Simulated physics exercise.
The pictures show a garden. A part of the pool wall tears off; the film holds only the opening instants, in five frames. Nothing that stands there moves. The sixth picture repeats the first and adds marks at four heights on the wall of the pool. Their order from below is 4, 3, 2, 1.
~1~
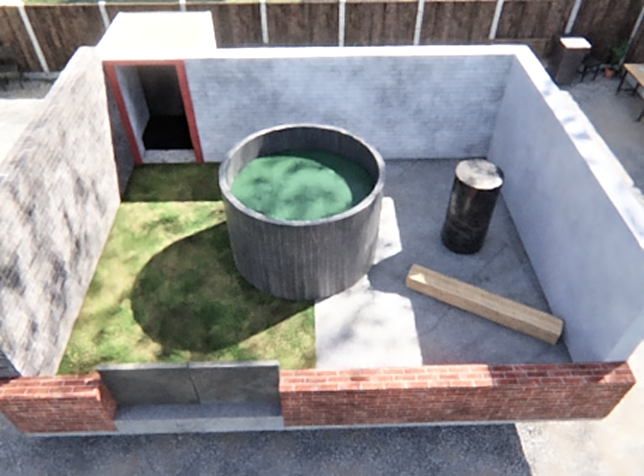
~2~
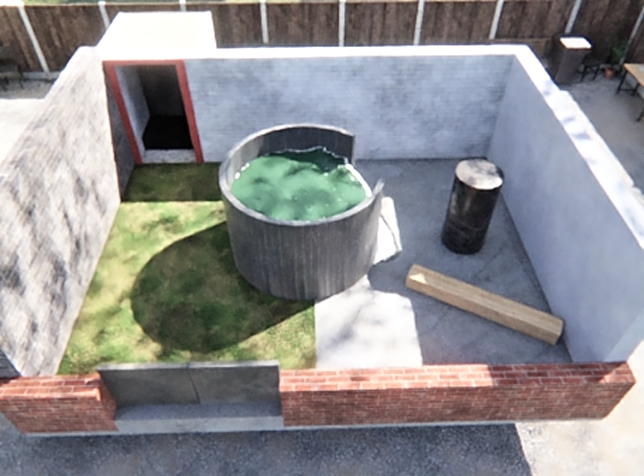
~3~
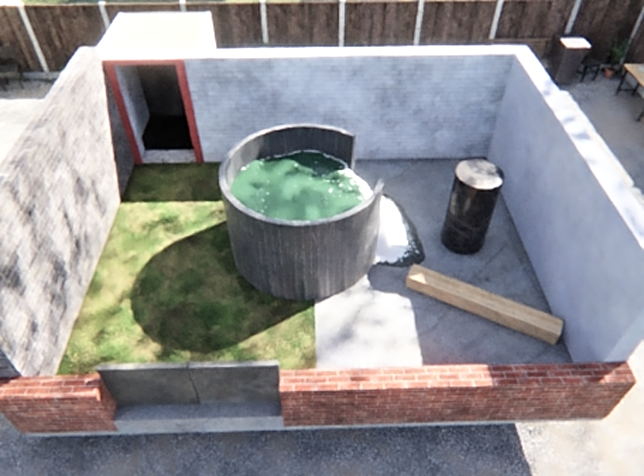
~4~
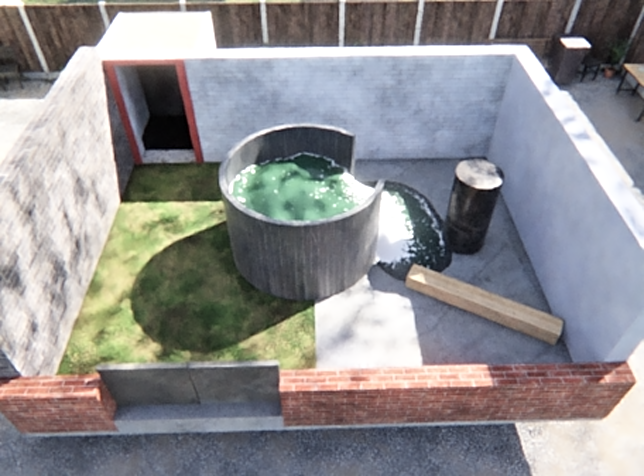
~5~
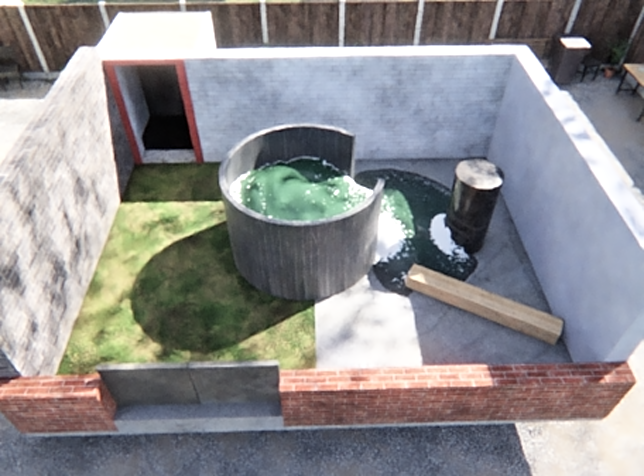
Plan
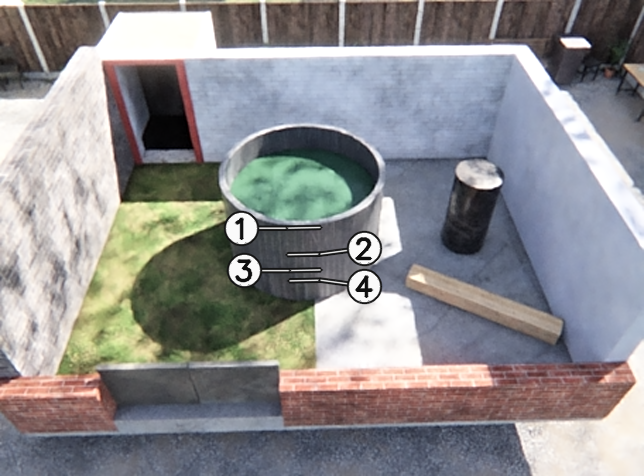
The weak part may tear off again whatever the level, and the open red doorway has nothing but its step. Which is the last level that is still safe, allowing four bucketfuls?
Choose 2.
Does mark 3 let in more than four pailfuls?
No, that is safe.
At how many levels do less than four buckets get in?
Three of the four.
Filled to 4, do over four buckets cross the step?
No, not at all.
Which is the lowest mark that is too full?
1.
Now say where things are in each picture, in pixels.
Water in the pool at rest, its middle at (303, 191); foot of the red doorway at (170, 163); shut gate at (191, 369).
Water covers 2 % of the ground and shows as far out as (378, 259).
Water covers 4 % of the ground and shows as far out as (417, 258).
Water covers 8 % of the ground and shows as far out as (444, 261).
Water covers 14 % of the ground and shows as far out as (422, 178).
On the marked copy, 1 at (303, 227); 2 at (304, 254); 3 at (304, 270); 4 at (305, 280); from the bottom up 4, 3, 2, 1.
If 1 is chosen, about 15 bucketfuls get in.
If 2 is chosen, a bucket or two gets in.
If 3 is chosen, nothing gets over.
If 4 is chosen, nothing gets over.
